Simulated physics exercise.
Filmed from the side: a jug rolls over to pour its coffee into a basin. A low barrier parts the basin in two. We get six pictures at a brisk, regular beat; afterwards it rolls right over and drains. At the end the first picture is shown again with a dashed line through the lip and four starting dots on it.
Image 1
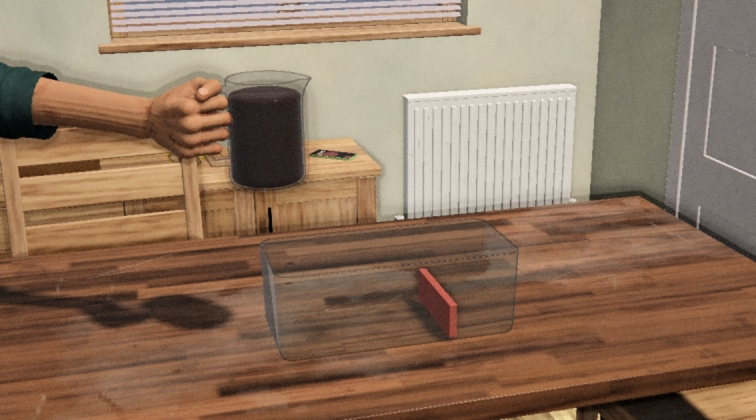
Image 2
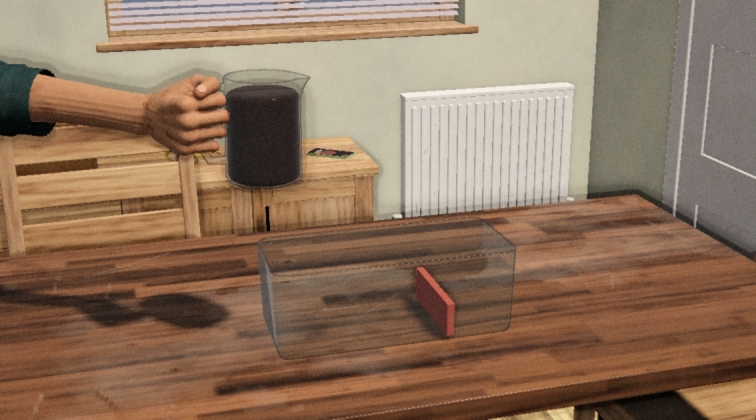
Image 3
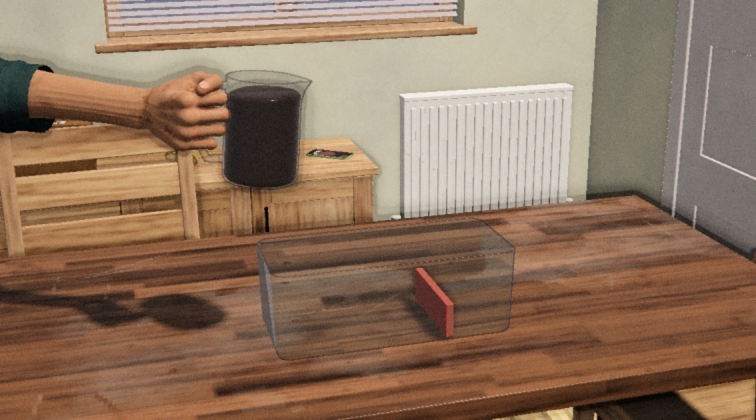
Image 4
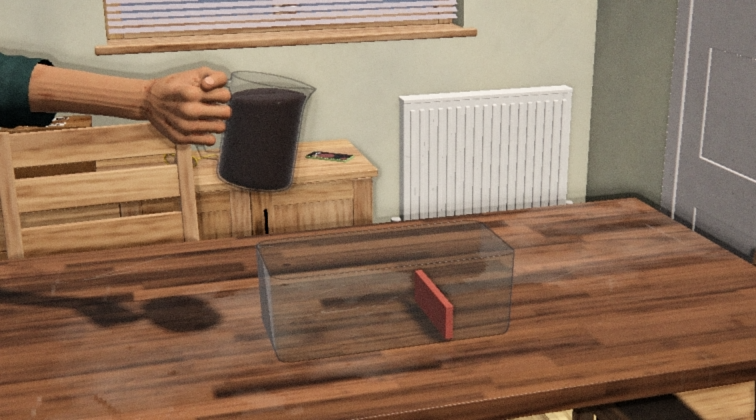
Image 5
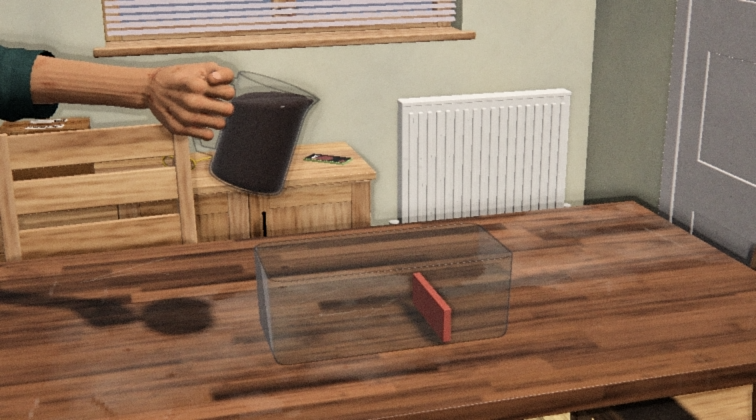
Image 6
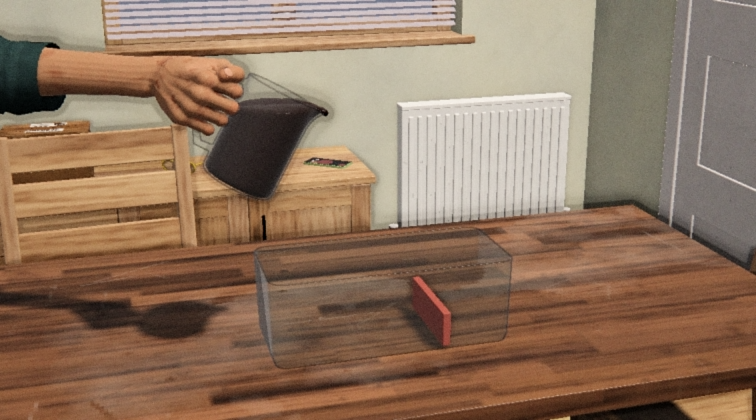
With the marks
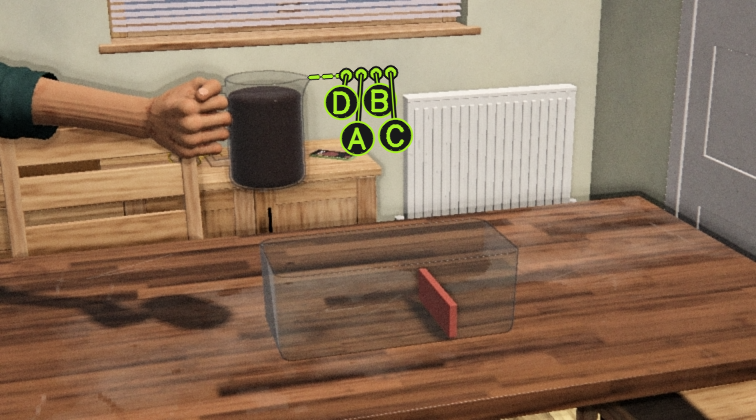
In a room with pale green walls, a white radiator and a window blind, a wooden table is seen from the side and slightly above. A hand in a dark green sleeve holds a clear jug of dark coffee at the left, above a transparent basin with a low red barrier inside. The hand tilts the jug steadily rightward until coffee reaches its lip, while the view shifts very slightly.
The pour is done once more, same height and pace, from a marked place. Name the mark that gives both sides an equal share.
It is A.
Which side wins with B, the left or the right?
The right one.
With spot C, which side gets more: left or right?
The right side.
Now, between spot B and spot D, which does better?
That would be B.
In lime, A at (361, 74); B at (376, 73); C at (390, 72); D at (346, 75).
If A is chosen, about 53 % ends left of the wall and 46 % right of it.
If B is chosen, about 26 % ends left of the wall and 72 % right of it.
If C is chosen, about 20 % ends left of the wall and 76 % right of it; 4 % is lost outside.
If D is chosen, about 87 % ends left of the wall and 9 % right of it; 3 % is lost outside.
